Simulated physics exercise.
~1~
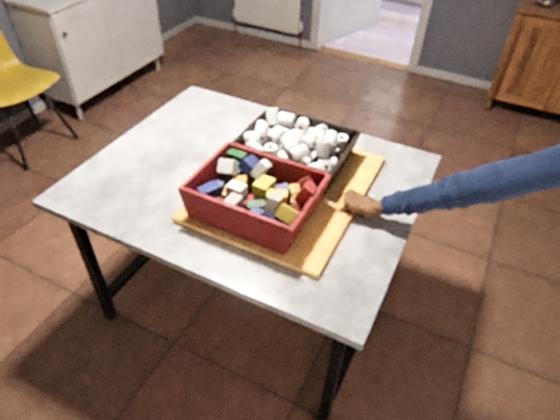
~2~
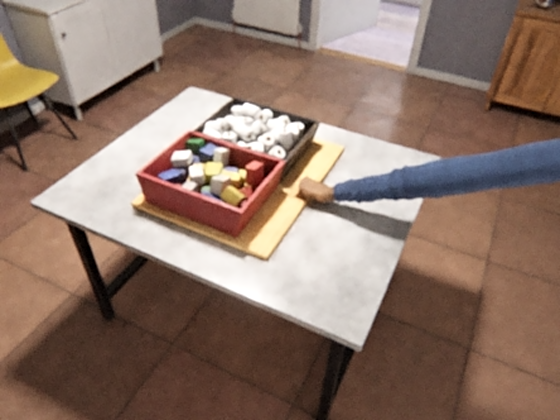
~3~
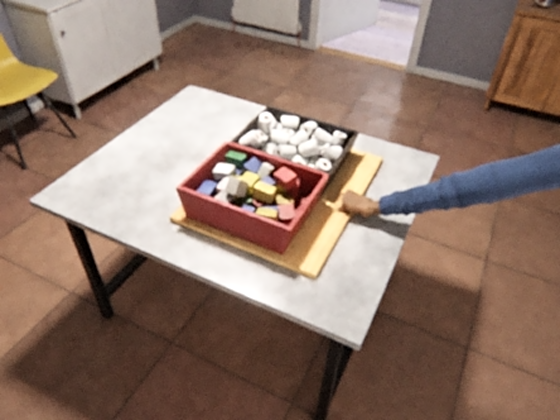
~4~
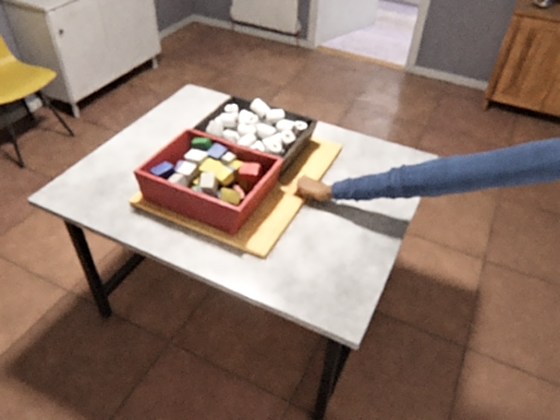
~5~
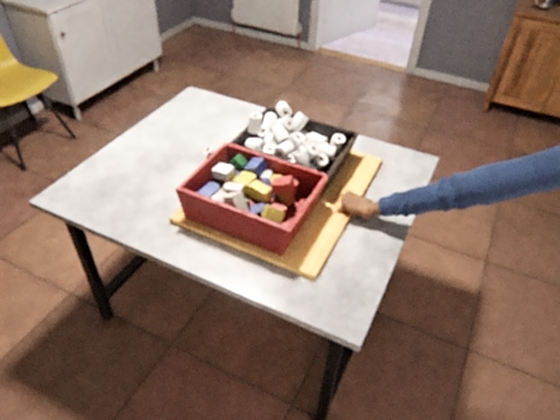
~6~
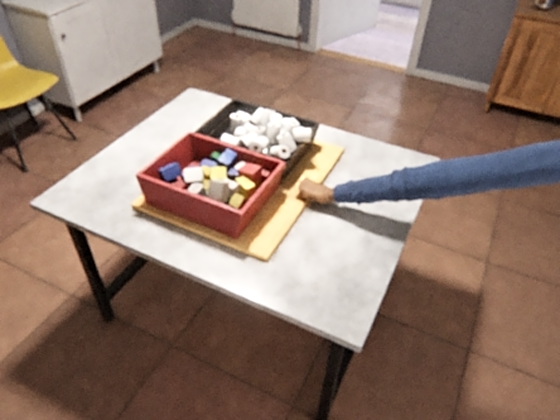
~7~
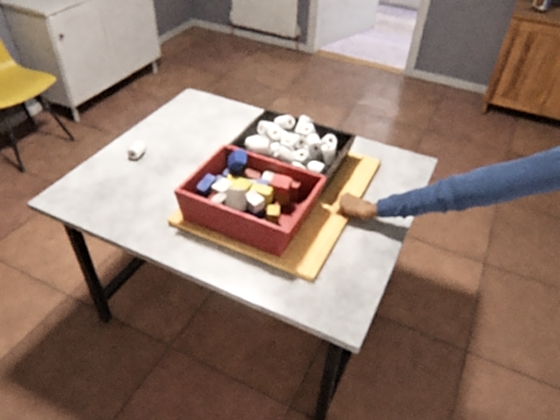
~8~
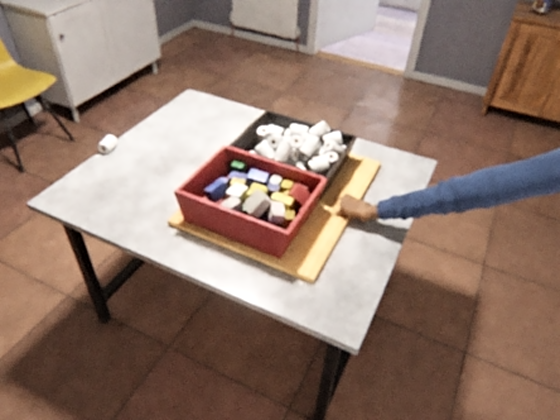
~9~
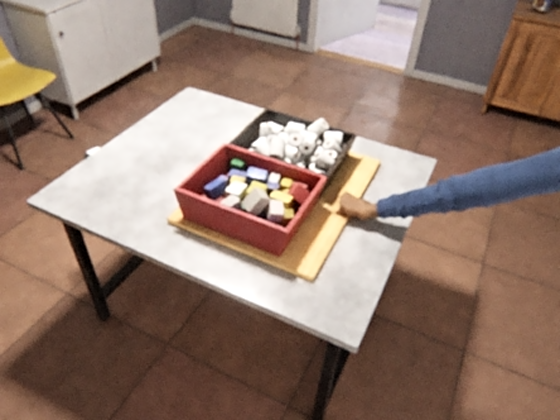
A hand slid a board carrying a red basket of toy bricks and a black basket of paper rolls back and forth across a table, until one roll escaped and travelled left to the table's edge while the rest stayed in.
